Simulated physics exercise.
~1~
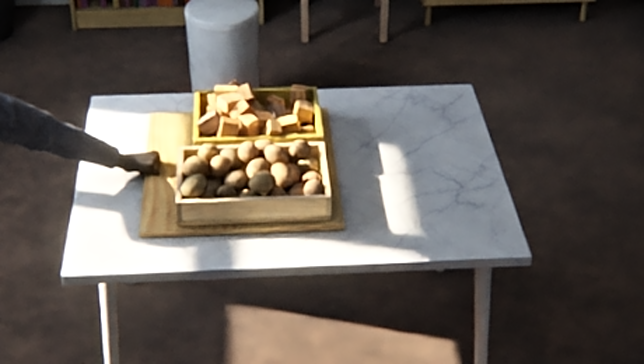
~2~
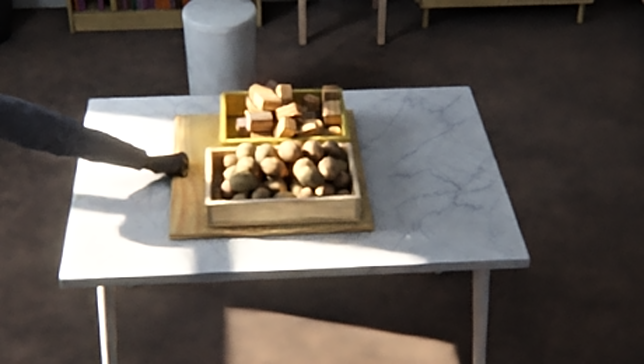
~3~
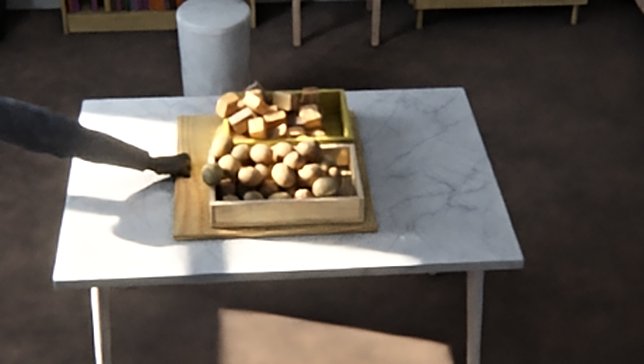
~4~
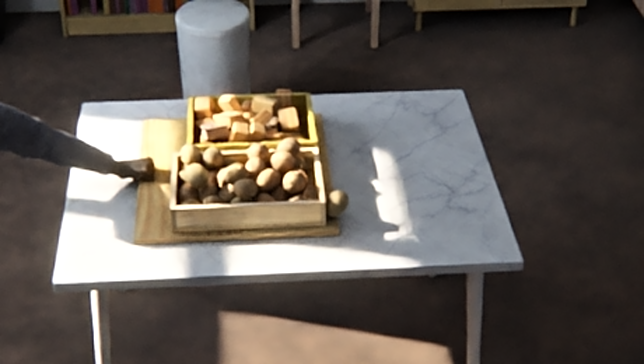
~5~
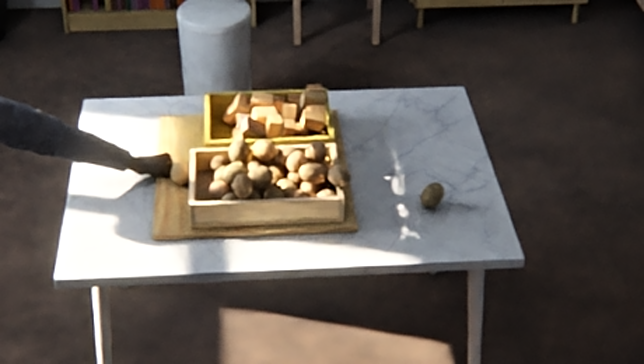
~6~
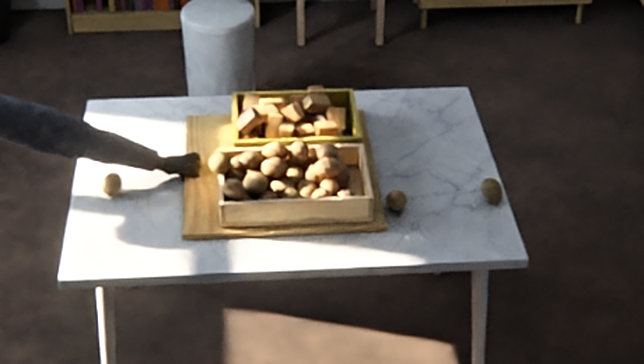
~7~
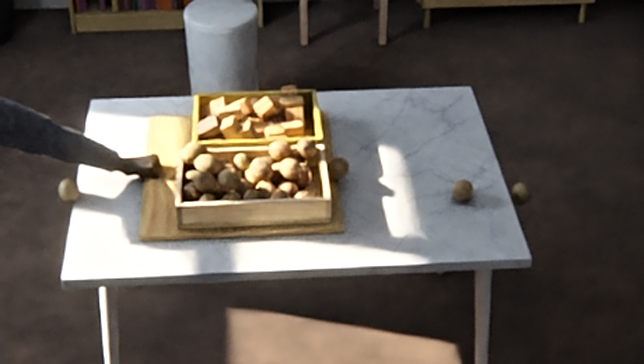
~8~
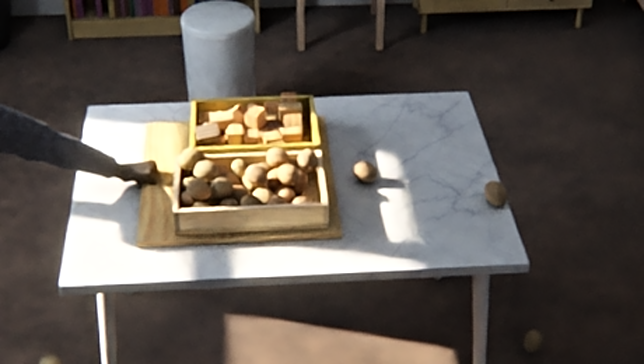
In a dim room with a dark floor, a slightly swaying view looks down on a white marble-topped table, a pale cylinder and low shelving behind it. On the table, a dark-sleeved arm reaches from the left to a wooden board carrying a yellow tray of timber offcuts behind a pale wooden tray of potatoes. The arm shoves the board right, then pulls it left and repeats the shaking. A potato drops off the wooden tray's right side and rolls right, then others spill to both sides. Two fall to the floor, while two remain on the tabletop and the offcuts stay in their tray.
